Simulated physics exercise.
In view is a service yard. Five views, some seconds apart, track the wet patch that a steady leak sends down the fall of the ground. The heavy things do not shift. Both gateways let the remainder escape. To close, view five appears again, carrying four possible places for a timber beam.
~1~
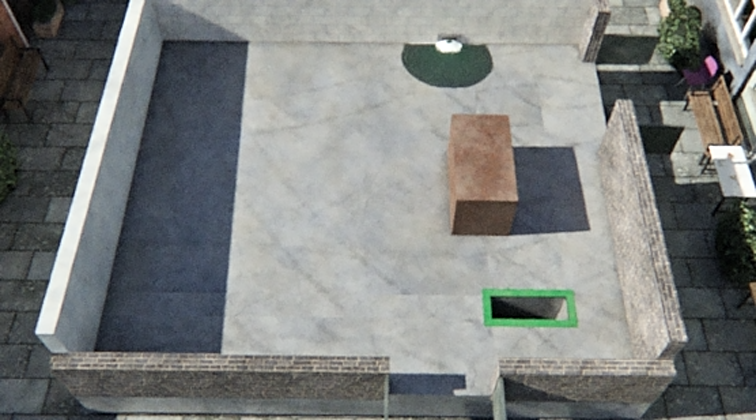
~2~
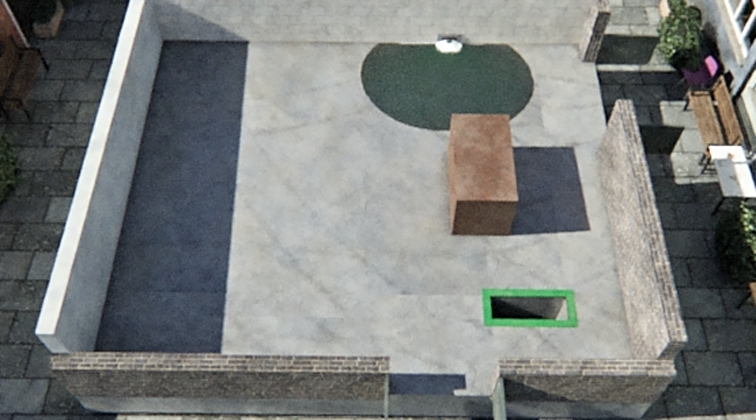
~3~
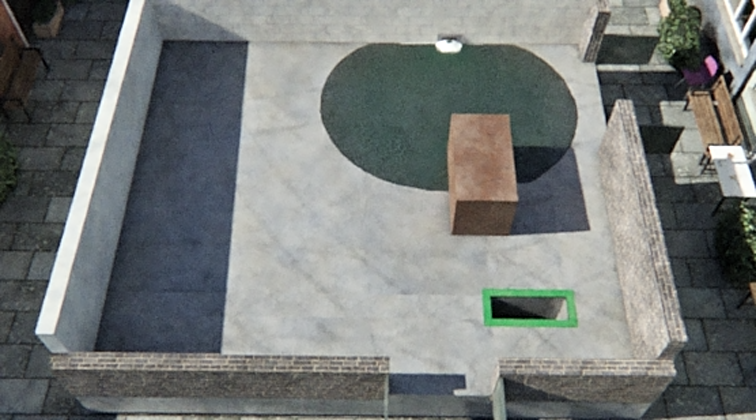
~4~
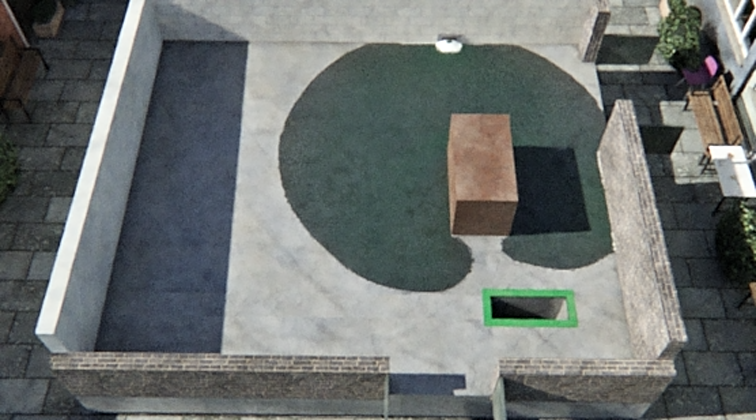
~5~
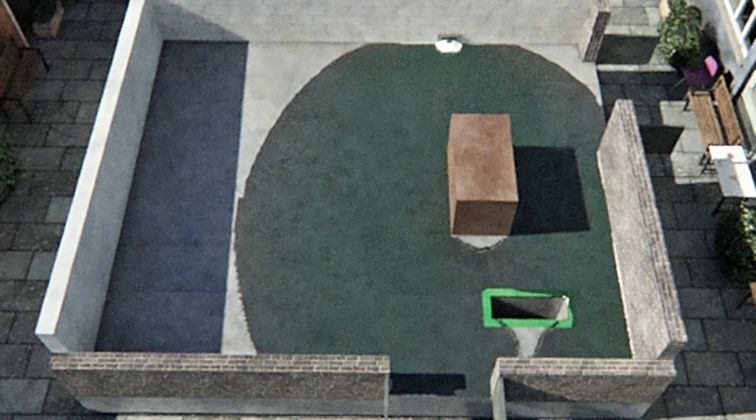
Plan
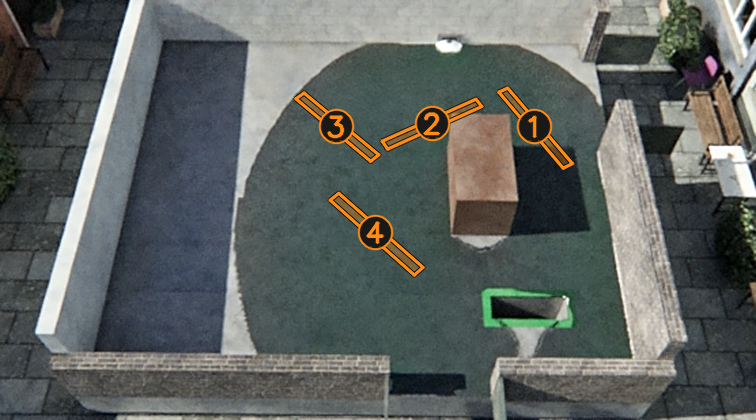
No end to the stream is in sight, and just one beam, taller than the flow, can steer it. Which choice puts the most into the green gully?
The best place is 4.
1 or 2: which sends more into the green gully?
That is place 2.
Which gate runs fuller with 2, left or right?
More leaves on the left.
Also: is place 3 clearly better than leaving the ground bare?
No.
In orange, 1 from (503, 90) to (567, 165); 2 from (384, 145) to (478, 102); 3 from (300, 95) to (374, 158); 4 from (334, 196) to (418, 271).
Choosing 1, about 26 % of the stream goes into the green gully, about 70 % out by the gates.
Choosing 2, about 36 % of the stream goes into the green gully, about 62 % out by the gates.
Choosing 3, about 29 % of the stream goes into the green gully, about 65 % out by the gates.
Choosing 4, about 46 % of the stream goes into the green gully, about 51 % out by the gates.
